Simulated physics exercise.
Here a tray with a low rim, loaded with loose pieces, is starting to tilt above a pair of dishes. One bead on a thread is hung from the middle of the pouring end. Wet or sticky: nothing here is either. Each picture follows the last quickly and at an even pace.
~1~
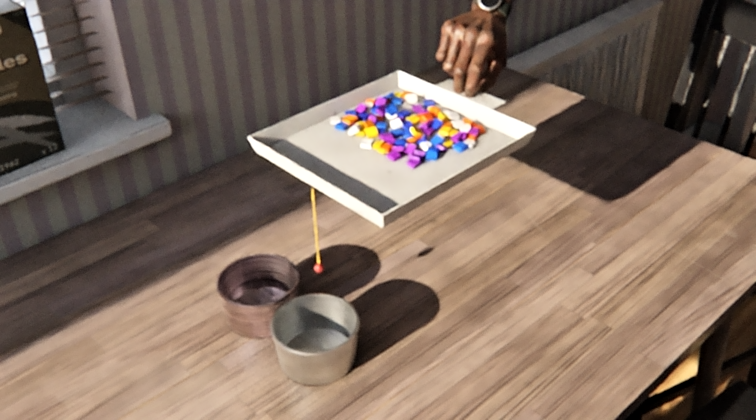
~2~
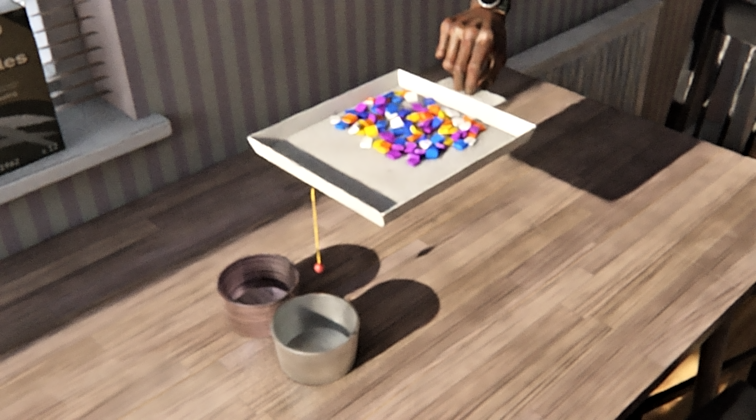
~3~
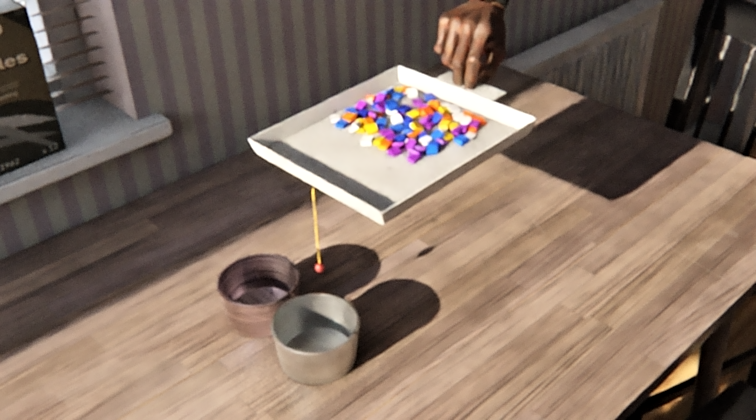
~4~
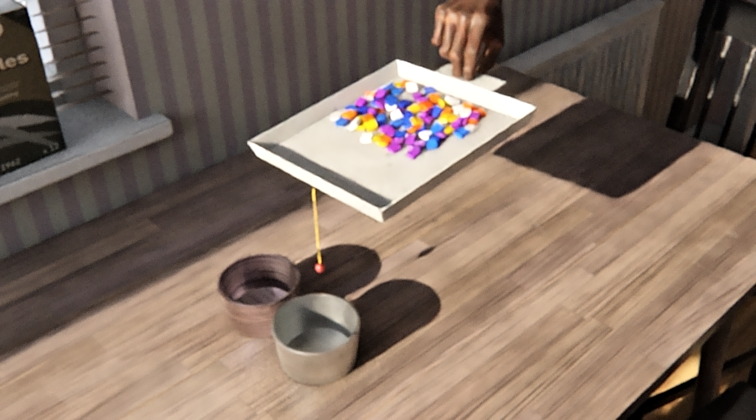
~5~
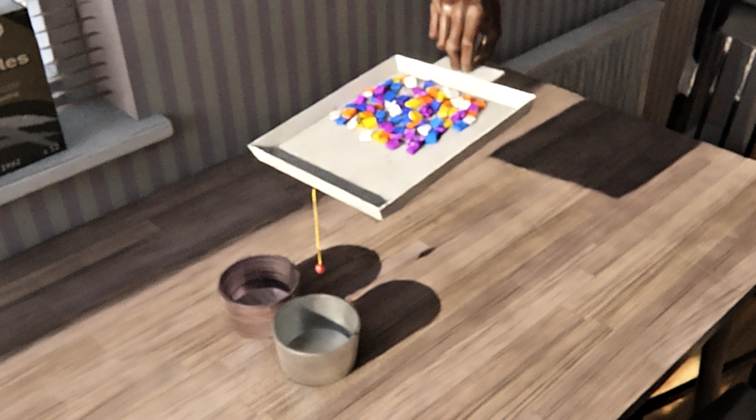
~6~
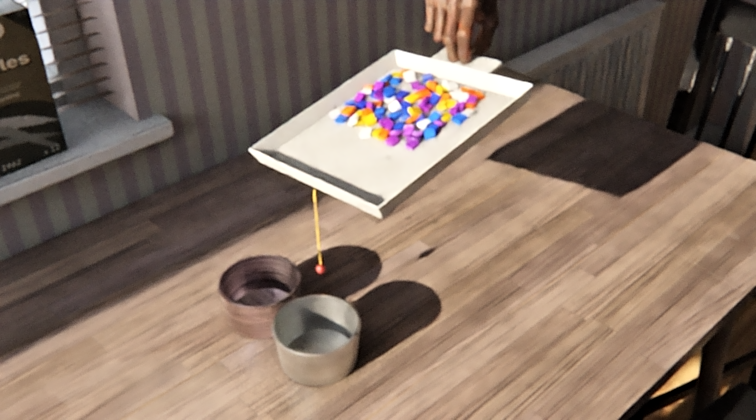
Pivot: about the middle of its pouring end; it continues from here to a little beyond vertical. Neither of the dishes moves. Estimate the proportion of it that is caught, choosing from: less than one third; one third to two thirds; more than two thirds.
Proportion caught: Less than one third.
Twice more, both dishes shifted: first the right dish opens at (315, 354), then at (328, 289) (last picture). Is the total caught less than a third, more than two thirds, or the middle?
First: Under a third; second: Beyond two thirds.
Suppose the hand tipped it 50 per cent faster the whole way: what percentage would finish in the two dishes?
Roughly 10 in a hundred.
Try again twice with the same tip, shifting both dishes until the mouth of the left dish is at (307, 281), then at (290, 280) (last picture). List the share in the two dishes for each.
Near 10 % and 30 %.
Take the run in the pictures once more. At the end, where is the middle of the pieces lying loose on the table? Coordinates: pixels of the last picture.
Centre: Roughly (275, 270).
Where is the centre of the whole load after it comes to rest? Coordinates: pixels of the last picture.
The centre settles at about (276, 278).
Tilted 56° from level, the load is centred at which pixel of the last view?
Close to (289, 157).
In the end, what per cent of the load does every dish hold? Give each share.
20 percent ends in the left dish, 0 percent in the right.
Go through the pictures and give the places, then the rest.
The first frame shows corners of the pouring end at (255, 137) and (382, 211), level; middle of the load at (406, 125), mosaic tiles; left dish at (228, 311); right dish at (283, 358); bead on its thread at (319, 268).
The second frame shows corners of the pouring end at (255, 137) and (382, 210), level; middle of the load at (406, 124).
The third frame shows corners of the pouring end at (255, 139) and (382, 209), tipped barely, lowest at the left corner; middle of the load at (406, 120).
The fourth frame shows corners of the pouring end at (255, 141) and (381, 206), tipped a little, lowest at the left corner; middle of the load at (406, 115).
The fifth frame shows corners of the pouring end at (255, 145) and (379, 205), tipped a little, lowest at the left corner; middle of the load at (405, 111).
The sixth frame shows corners of the pouring end at (255, 148) and (378, 203), tipped a little, lowest at the left corner; middle of the load at (405, 106); left dish at (229, 312); right dish at (285, 359).
Soon after the last picture, tray tipped steeply; nearly all on the tray; a stray few in the left dish; a small part in the air.
A little later, tray tipped right over; most on the tray; a stray few in the left dish; about a quarter outside both; a stray few in the air.
Later still, tray tipped past a quarter turn; about a quarter in the left dish; most outside both.
At rest, tray tipped past a quarter turn; none in the right dish; about a quarter in the left dish; most outside both.
